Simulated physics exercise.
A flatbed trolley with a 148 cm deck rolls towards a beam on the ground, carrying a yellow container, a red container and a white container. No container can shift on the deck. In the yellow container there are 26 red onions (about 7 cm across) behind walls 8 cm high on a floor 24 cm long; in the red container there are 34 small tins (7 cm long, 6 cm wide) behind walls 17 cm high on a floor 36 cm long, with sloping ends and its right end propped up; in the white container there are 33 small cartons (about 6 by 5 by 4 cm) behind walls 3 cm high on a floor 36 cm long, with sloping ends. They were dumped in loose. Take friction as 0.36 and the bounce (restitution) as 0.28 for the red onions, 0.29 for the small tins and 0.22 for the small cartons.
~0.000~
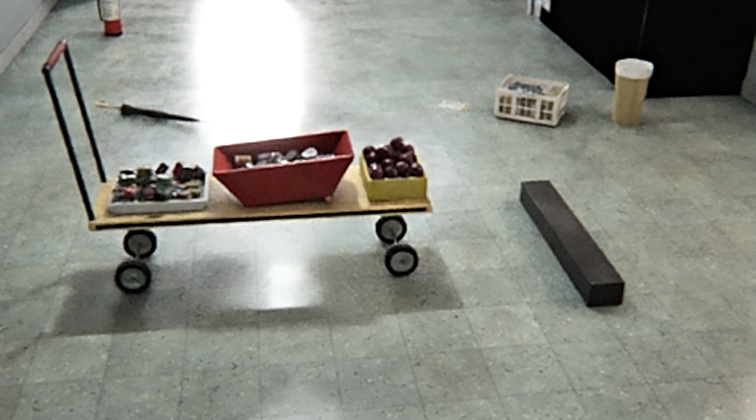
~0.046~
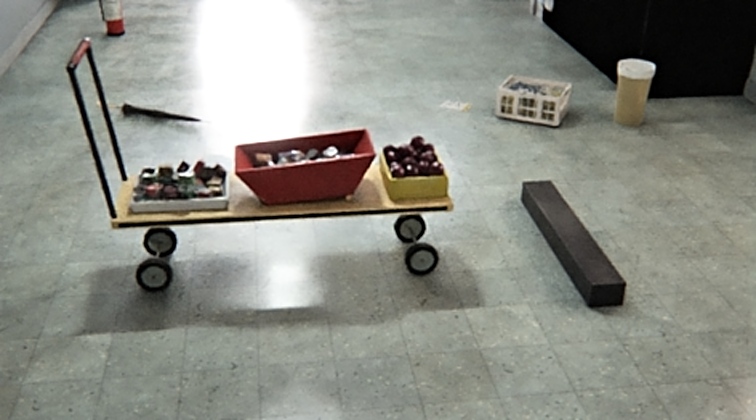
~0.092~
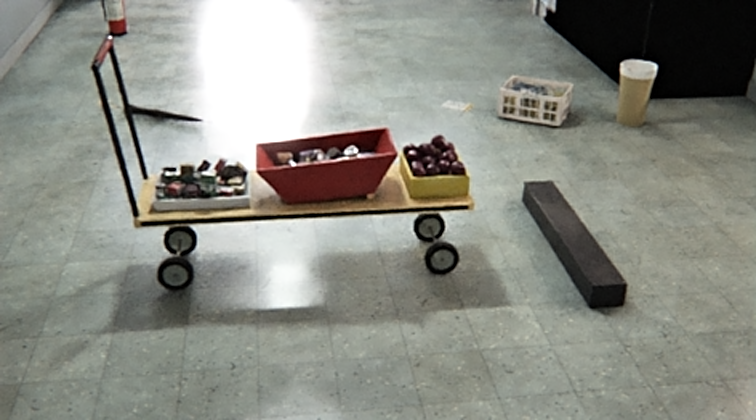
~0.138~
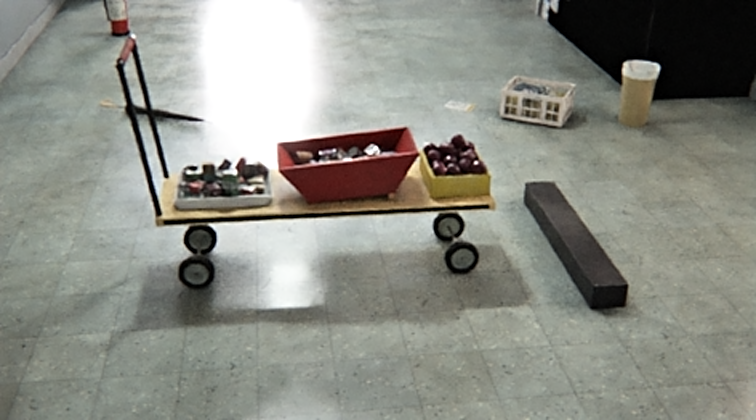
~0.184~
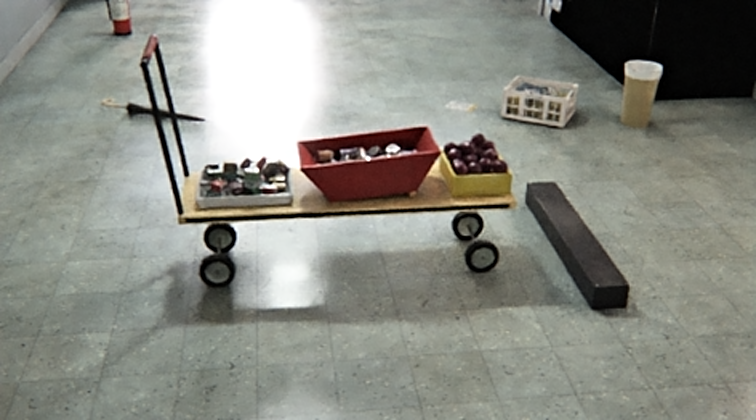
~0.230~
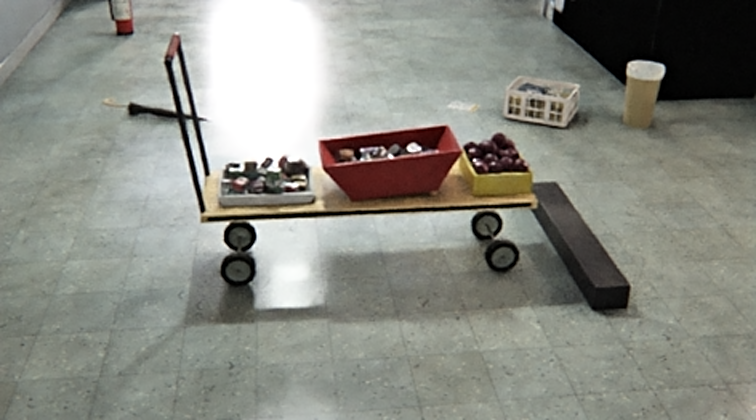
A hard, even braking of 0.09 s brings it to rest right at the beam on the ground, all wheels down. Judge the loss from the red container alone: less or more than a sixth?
It sheds under a sixth of them.
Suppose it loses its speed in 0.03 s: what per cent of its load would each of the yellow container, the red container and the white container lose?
In that case yellow container 30, red container 0, white container 30 per cent.
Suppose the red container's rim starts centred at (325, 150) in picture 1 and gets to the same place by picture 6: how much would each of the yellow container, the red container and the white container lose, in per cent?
Then yellow container 0, red container 0, white container 10 per cent.
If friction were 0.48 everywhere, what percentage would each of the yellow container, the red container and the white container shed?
In that case yellow container 20, red container 0, white container 30 per cent.
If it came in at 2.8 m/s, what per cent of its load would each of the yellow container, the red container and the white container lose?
In that case yellow container 30, red container 0, white container 50 per cent.
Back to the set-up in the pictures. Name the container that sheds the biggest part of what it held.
The white container.
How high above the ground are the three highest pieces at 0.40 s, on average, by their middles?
About 58 cm.
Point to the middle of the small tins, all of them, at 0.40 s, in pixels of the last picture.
Around (450, 163).
After 0.30 s, the brake bites.
After 0.40 s, yellow container 26 in, 0 out, red container 34 in, 0 out and white container 33 in, 0 out.
After 0.52 s, yellow container 21 in, 5 out, red container 34 in, 0 out and white container 27 in, 6 out.
After 0.75 s, yellow container 20 in, 6 out, red container 34 in, 0 out and white container 21 in, 12 out.
Outcome (at 1.26 s), yellow container 20 in, 6 out, red container 34 in, 0 out and white container 21 in, 12 out. Asked share, 0 of 34, 0 per cent.
